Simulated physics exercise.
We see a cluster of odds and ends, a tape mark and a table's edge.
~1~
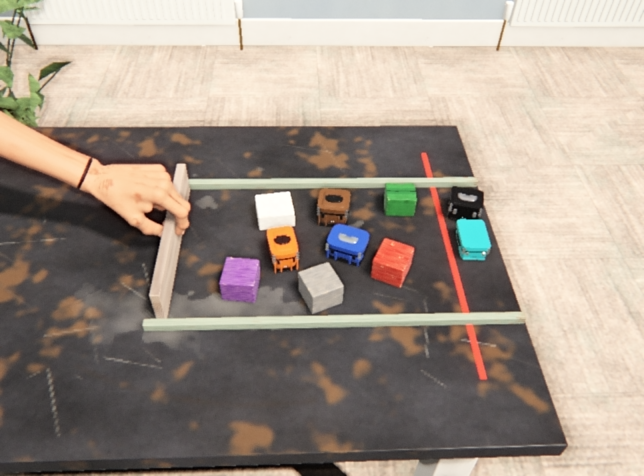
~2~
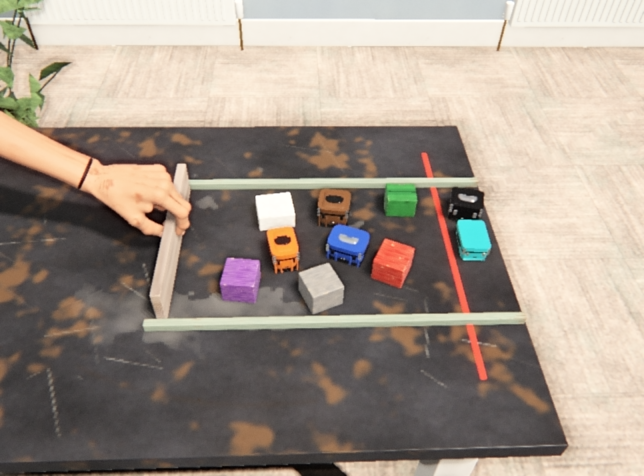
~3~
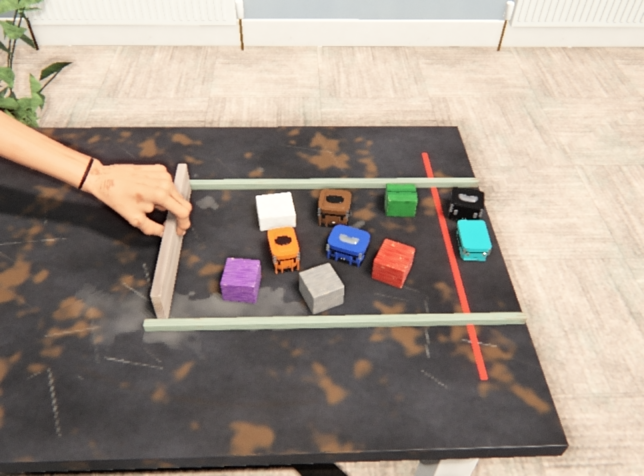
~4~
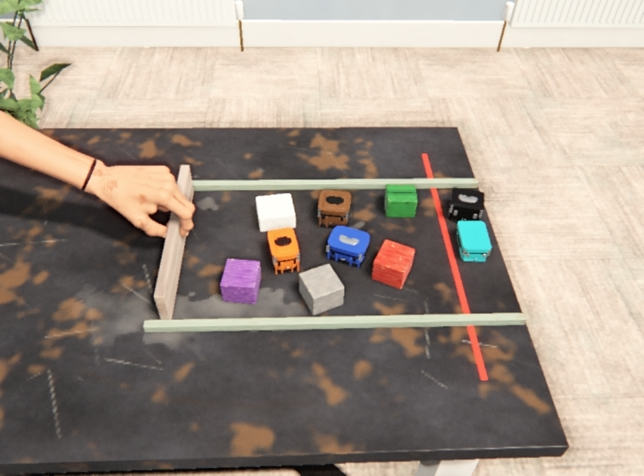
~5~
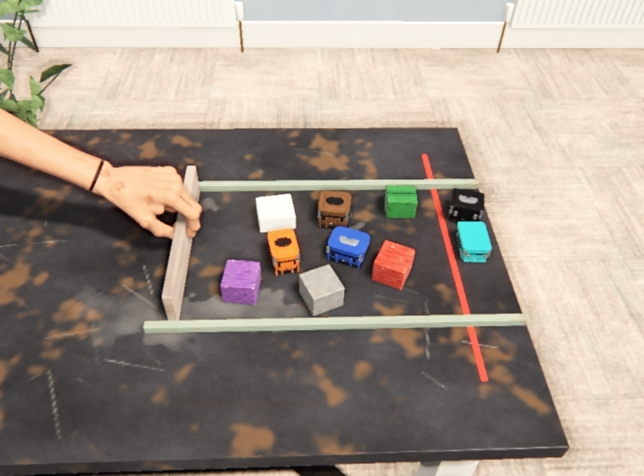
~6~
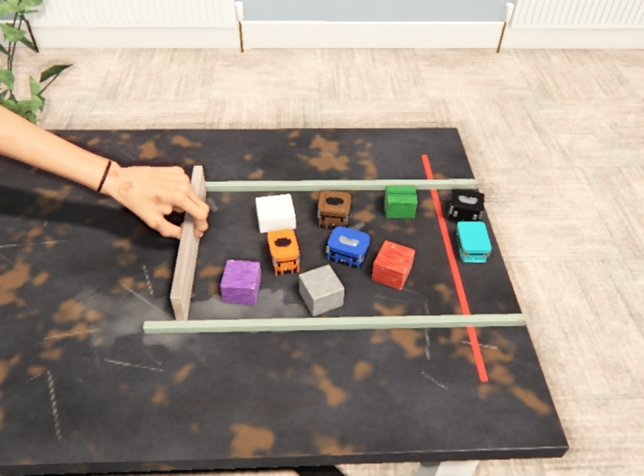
A hand slides a board slightly right toward colored blocks and toy cars on a table.
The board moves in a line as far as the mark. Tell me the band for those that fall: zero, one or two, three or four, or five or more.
The number that fall off is three or four.
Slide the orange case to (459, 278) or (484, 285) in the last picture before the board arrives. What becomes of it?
The orange case tumbles off; tumbles off.
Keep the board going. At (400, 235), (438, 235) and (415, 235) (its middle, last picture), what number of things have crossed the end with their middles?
Past the end: 1, 3 and 1.
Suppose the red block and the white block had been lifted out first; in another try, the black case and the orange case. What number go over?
The counts: 2 and 2.
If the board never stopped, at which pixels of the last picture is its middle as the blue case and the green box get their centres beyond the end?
At (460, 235) for the blue case; at (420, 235) for the green box.
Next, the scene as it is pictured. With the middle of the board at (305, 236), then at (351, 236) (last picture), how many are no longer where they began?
At the one place 6, at the other 8.
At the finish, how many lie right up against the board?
In contact: 3.
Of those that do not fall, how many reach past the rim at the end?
It comes to 4.
Soon after, none off yet; black case at rest near (466, 208); turquoise case at rest near (472, 243); green box at rest near (400, 202).
Then, none off yet; black case at rest near (466, 208); turquoise case at rest near (472, 243); green box moved about its own width near (420, 201).
Further on, one off so far; black case on its side near (512, 244); turquoise case moved a little near (488, 243); green box moved well along near (482, 200).
At rest, the number that fall off is three or four; fallen, green box, turquoise case and black case.
